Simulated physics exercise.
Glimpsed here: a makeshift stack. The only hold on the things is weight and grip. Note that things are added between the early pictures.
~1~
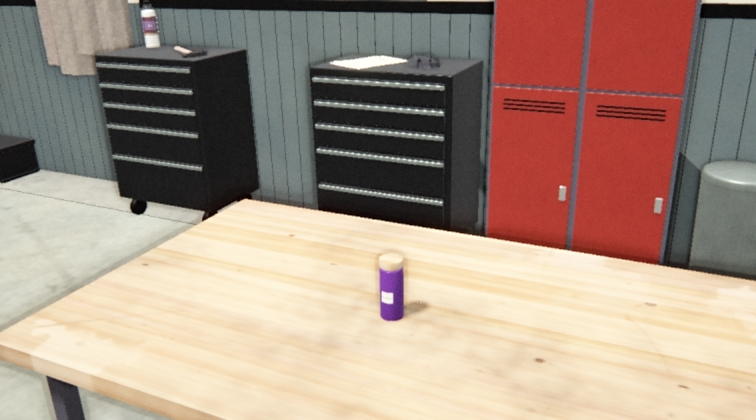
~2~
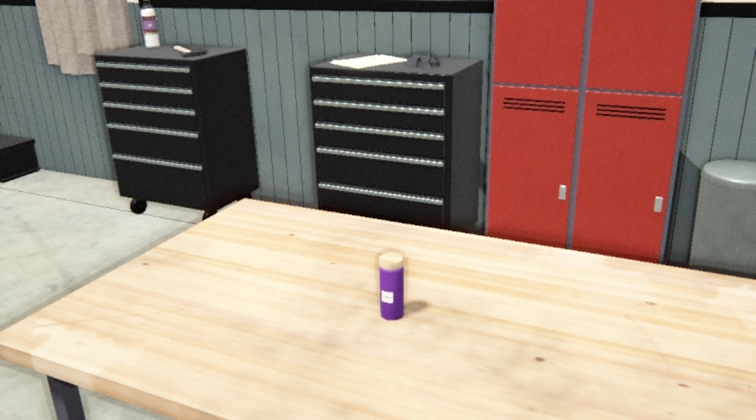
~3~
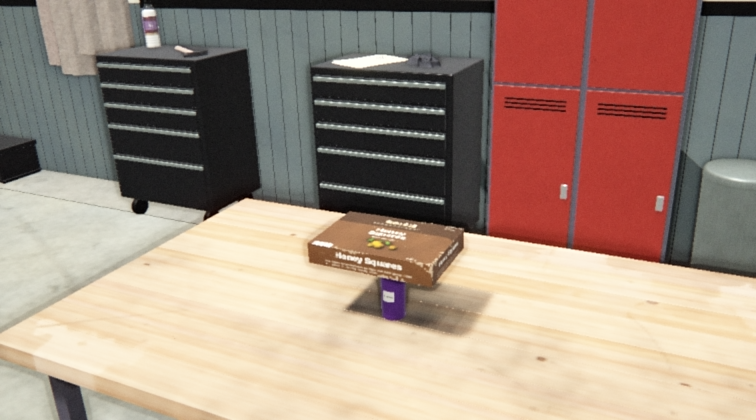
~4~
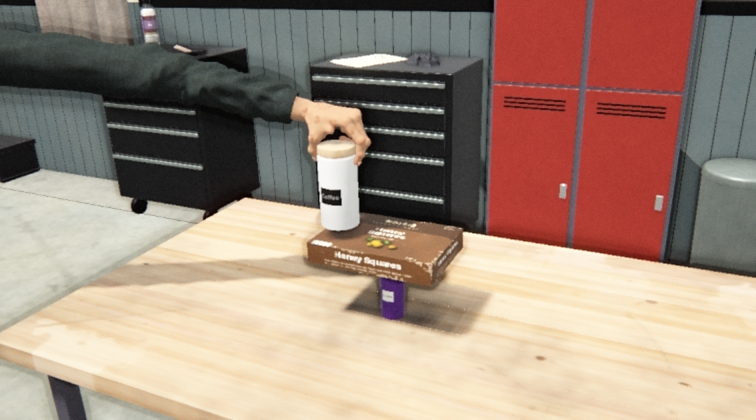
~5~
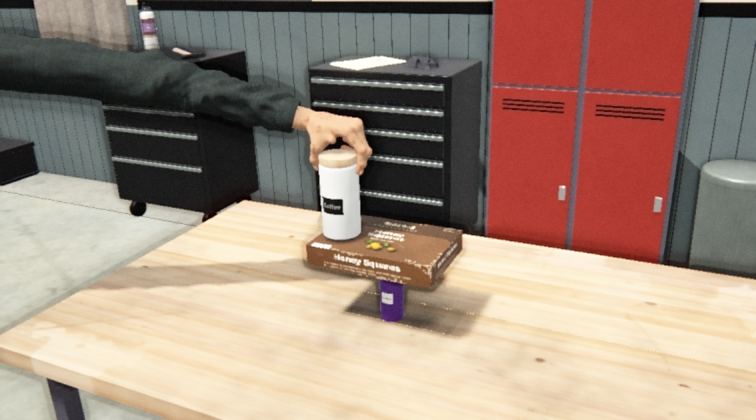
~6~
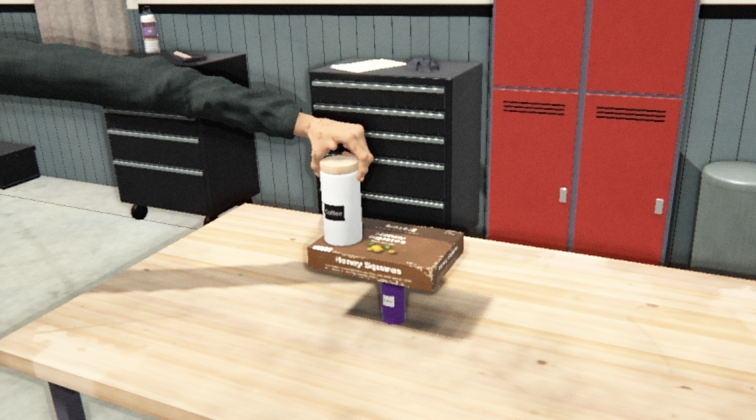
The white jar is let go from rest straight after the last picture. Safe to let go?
The stack breaks down.
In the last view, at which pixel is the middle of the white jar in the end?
Roughly pixel (273, 297) in the last picture.
Then, 0.40 s after the last picture, white jar now fallen; brown packet tipped 32° from how it was.
Then, 0.60 s after the last picture, brown packet on its side.
Then, 0.70 s after the last picture, as before.
Then, 1.10 s after the last picture, brown packet now fallen.
At rest, fallen, white jar and brown packet; purple shaker in place. Seen from the same camera at the end, white jar near (273, 297). The stack comes apart.
